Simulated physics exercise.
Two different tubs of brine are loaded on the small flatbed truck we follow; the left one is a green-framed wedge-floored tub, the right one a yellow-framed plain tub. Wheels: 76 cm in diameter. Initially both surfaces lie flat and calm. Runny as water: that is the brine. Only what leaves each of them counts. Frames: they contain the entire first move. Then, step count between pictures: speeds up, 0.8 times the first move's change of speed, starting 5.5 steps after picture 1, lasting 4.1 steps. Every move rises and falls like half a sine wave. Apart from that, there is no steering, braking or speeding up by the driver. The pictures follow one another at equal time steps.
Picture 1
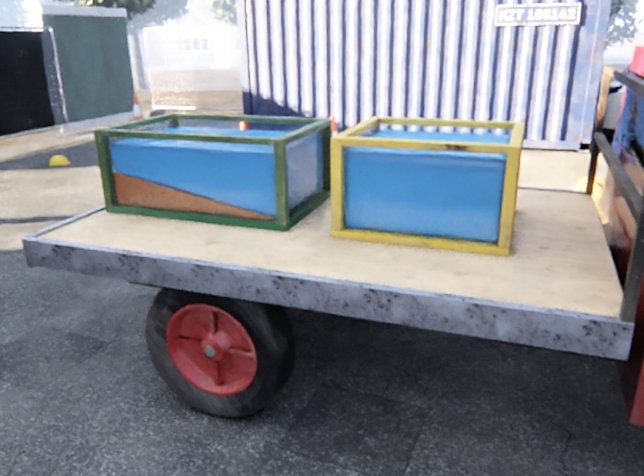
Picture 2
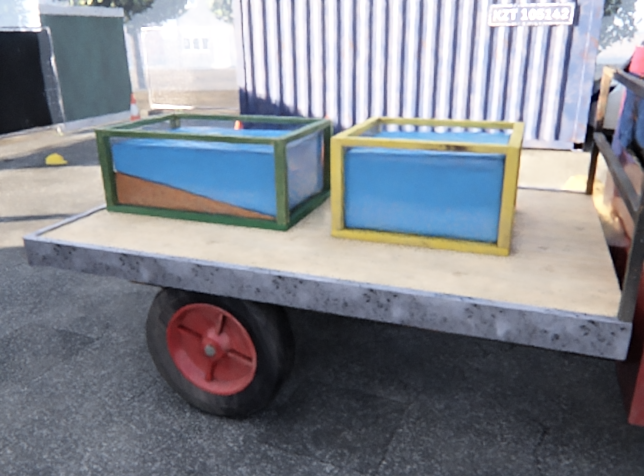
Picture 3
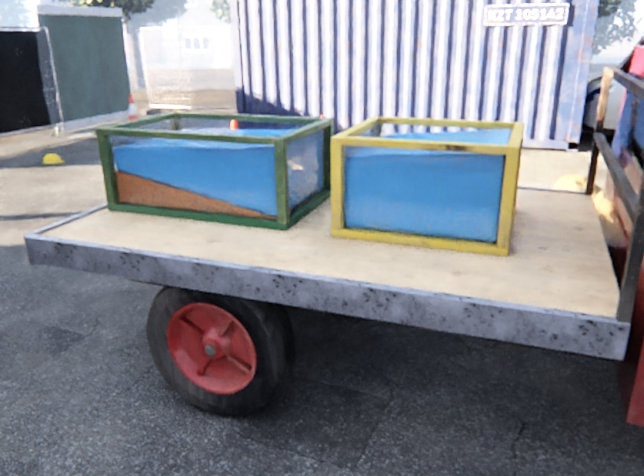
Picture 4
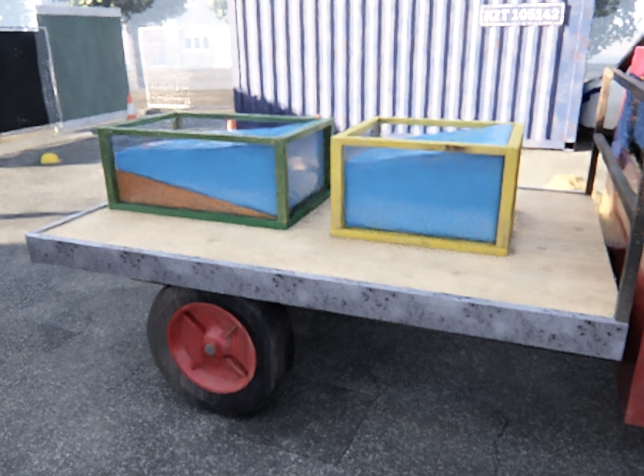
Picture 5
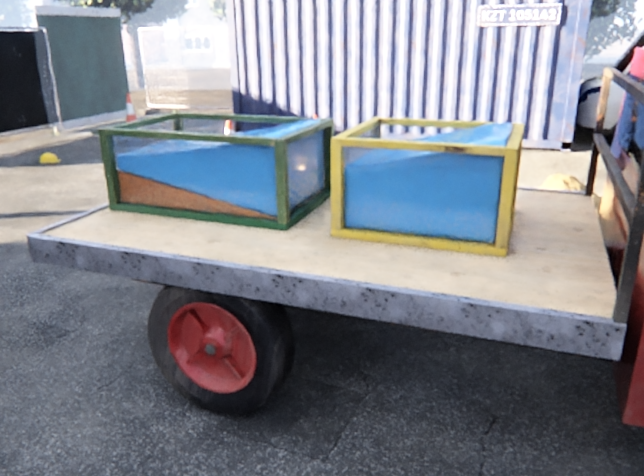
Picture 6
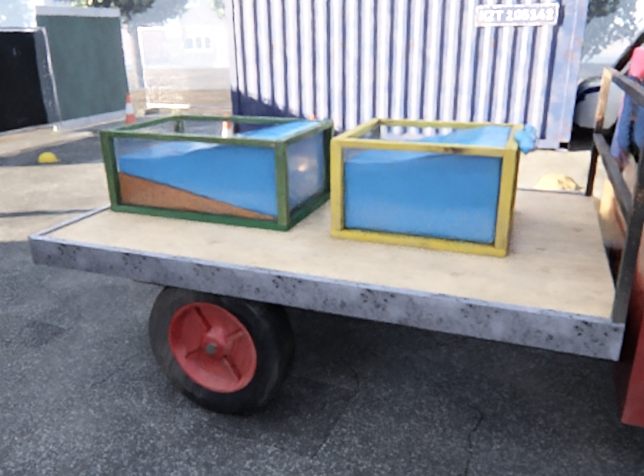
Blue liquid in two open tubs on a flatbed tilts, rising toward the right side.
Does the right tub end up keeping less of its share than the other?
The one at the left is left with the smaller share of its contents.
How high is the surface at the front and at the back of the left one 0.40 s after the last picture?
About 30 cm in front and 40 cm behind.
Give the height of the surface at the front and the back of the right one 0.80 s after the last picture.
Front: 44 cm; back: 36 cm.
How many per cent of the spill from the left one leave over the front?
Roughly 20 percent.
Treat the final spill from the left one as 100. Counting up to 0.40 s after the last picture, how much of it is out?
About 0 per cent.
Then, 0.40 s after the last picture, the left one has lost nothing (front 30 cm, back 40 cm); the right one has lost nothing (front 30 cm, back 51 cm).
Then, 0.80 s after the last picture, the left one has lost 1 per cent, mostly over the back, some over the front (front 27 cm, back 47 cm); the right one has lost 3 per cent, over the back, a little elsewhere (front 44 cm, back 36 cm).
Then, 1.30 s after the last picture, the left one has lost 4 per cent, over the back, a little elsewhere (front 46 cm, back 28 cm); the right one has lost 3 per cent, over the back and the front, a little elsewhere (front 37 cm, back 39 cm).
Then, 3.48 s after the last picture, the left one has lost 7 per cent, over the back and the front, a little elsewhere; the right one has lost 4 per cent, over the back and the front, a little elsewhere.
